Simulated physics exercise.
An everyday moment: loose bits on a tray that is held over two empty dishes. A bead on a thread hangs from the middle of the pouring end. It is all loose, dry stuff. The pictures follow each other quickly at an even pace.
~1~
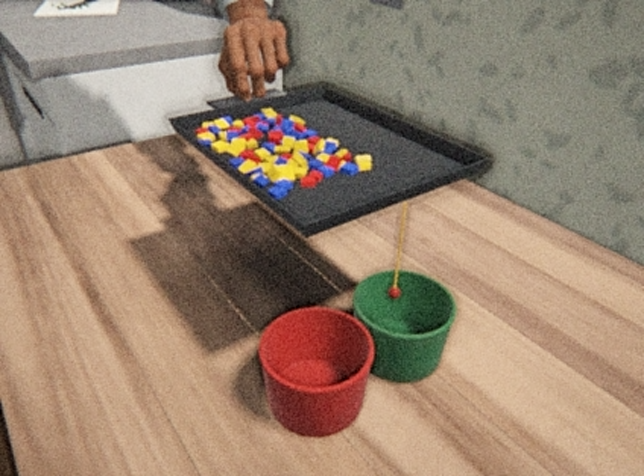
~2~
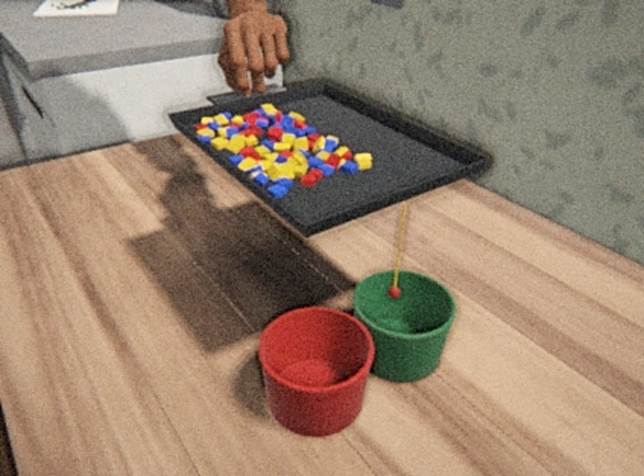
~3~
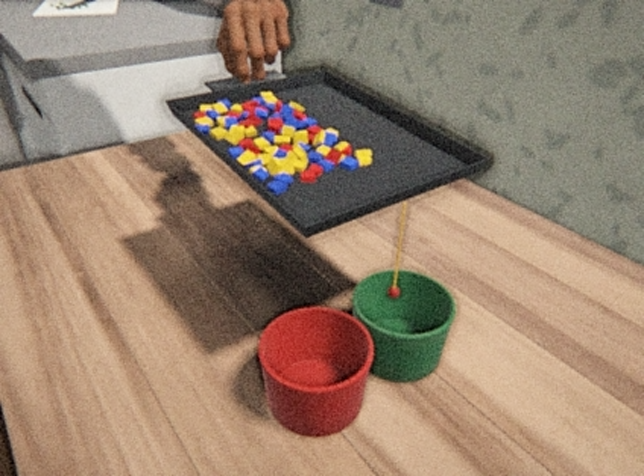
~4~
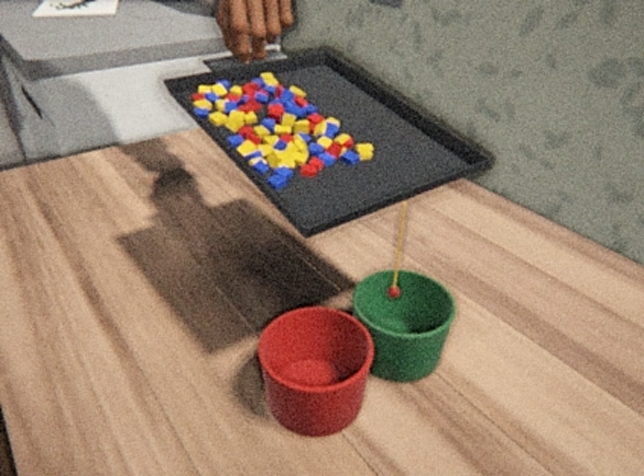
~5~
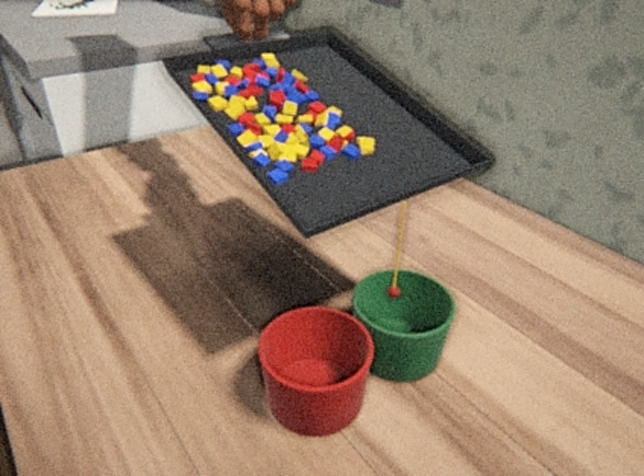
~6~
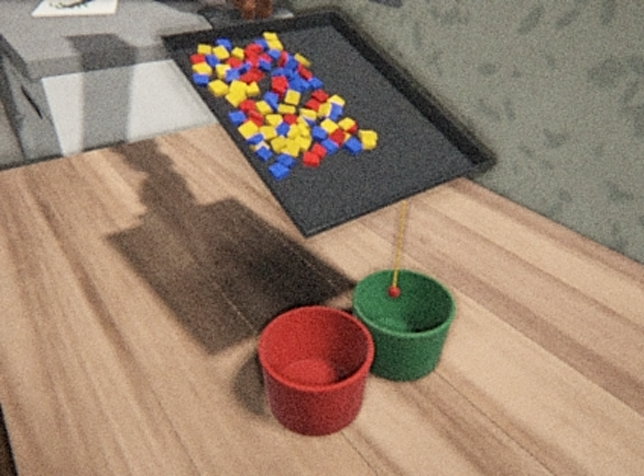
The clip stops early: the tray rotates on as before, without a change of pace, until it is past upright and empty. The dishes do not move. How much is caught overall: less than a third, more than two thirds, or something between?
The two hold from one third to two thirds of the load.
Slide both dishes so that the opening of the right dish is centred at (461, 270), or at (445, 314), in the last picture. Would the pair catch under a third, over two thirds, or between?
One: Below one third. Two: Above two thirds.
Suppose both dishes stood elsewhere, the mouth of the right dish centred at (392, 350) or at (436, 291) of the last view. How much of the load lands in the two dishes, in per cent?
About 70 and 50 per cent.
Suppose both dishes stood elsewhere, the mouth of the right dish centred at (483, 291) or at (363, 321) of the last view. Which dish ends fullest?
One: The dish on the left. Two: The right-hand dish.
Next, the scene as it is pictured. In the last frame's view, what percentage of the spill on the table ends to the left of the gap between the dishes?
Some 10 per cent.
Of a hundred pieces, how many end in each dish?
Left dish near 20 in a hundred; right dish near 20.
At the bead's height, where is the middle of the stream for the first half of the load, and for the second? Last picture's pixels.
Early half (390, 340), late half (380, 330).
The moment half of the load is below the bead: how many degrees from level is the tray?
Around 85° of tilt.
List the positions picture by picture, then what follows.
Corners of the pouring end at (306, 220) and (481, 158), level; middle of the load at (275, 141), mosaic tiles; left dish at (349, 403); right dish at (436, 350); bead on its thread at (394, 293), in the first frame.
Corners of the pouring end at (307, 220) and (481, 158), level; middle of the load at (275, 138), in the second frame.
Corners of the pouring end at (307, 221) and (482, 158), tipped barely, level across its low end; middle of the load at (274, 130), in the third frame.
Corners of the pouring end at (307, 223) and (483, 158), tipped a little, level across its low end; middle of the load at (275, 118), in the fourth frame.
Corners of the pouring end at (308, 225) and (484, 158), tipped clearly, level across its low end; middle of the load at (276, 105), in the fifth frame.
Corners of the pouring end at (309, 226) and (485, 158), tipped clearly, level across its low end; middle of the load at (278, 92); left dish at (348, 402); right dish at (436, 349), in the sixth frame.
Soon, tray tipped steeply; most on the tray; about a quarter in the air.
A while on, tray tipped right over; a small part on the tray; about a quarter in the left dish; a small part in the right dish; about a third outside both; a small part in the air.
Towards the end, tray tipped past a quarter turn; about a quarter in the left dish; about a quarter in the right dish; about half outside both.
Finally, tray tipped past a quarter turn; about a quarter in the left dish; about a quarter in the right dish; about half outside both.
